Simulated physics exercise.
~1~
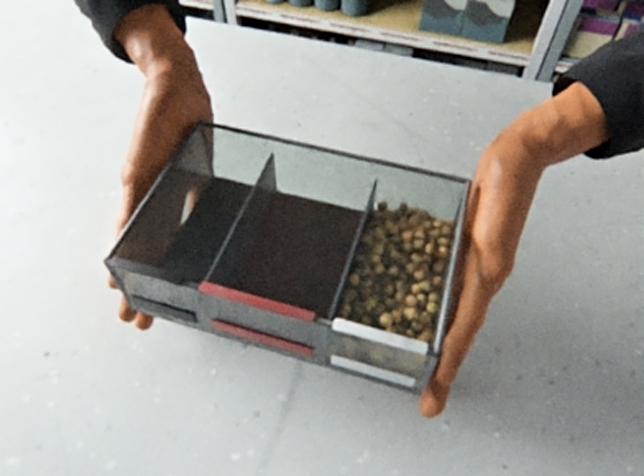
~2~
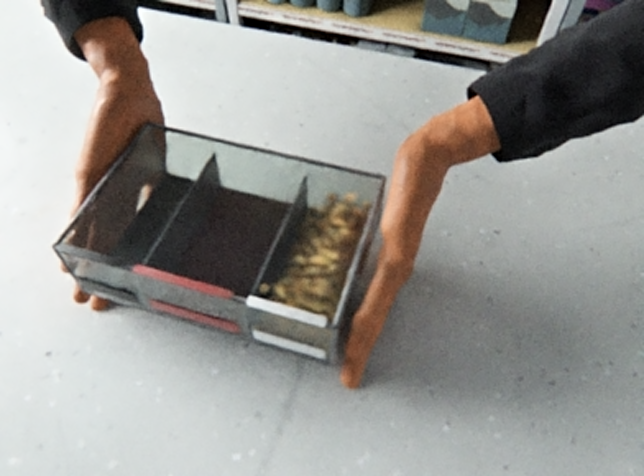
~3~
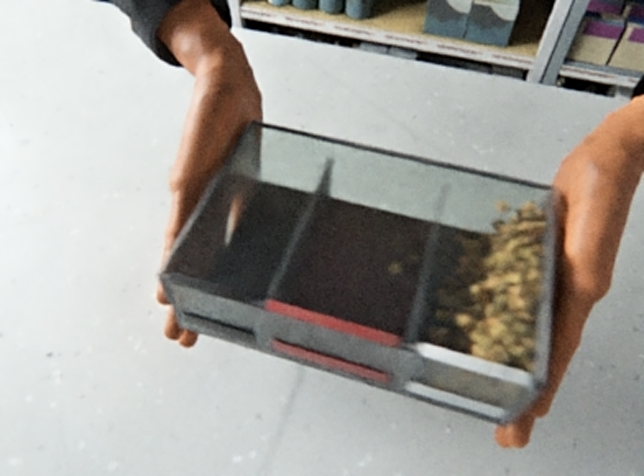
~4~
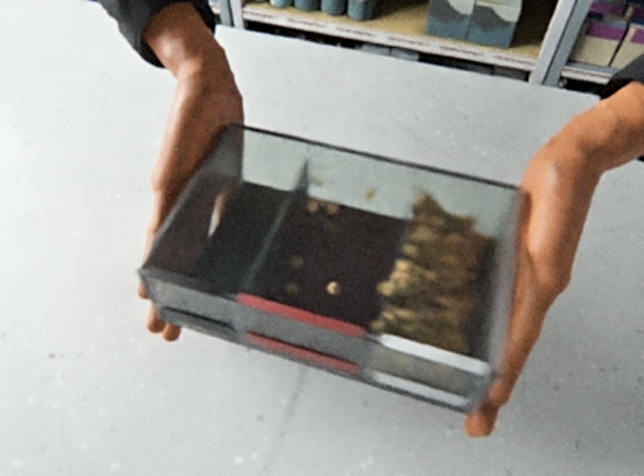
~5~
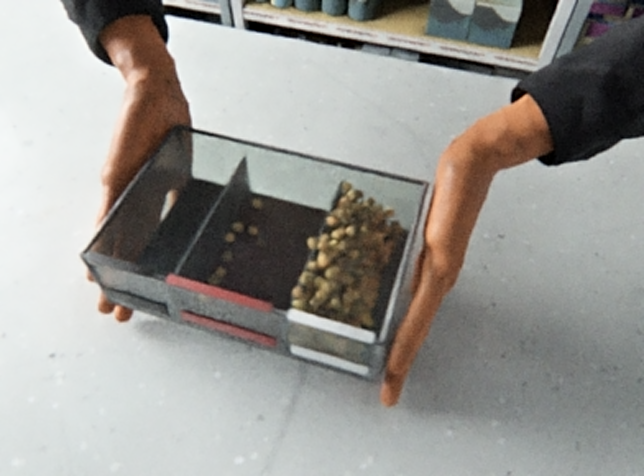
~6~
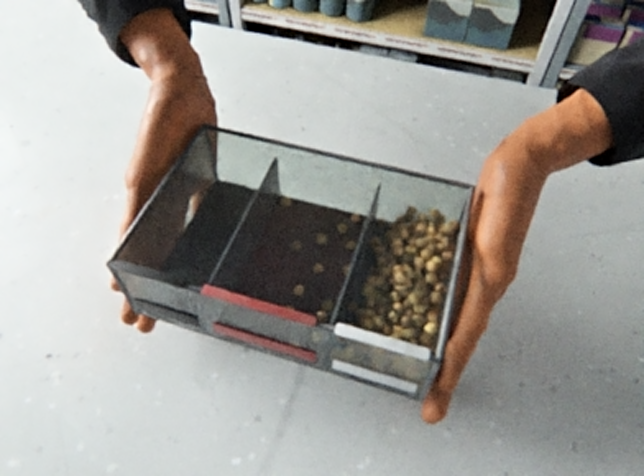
Above a pale speckled floor, two hands shake a divided box, scattering some chickpeas into the middle.
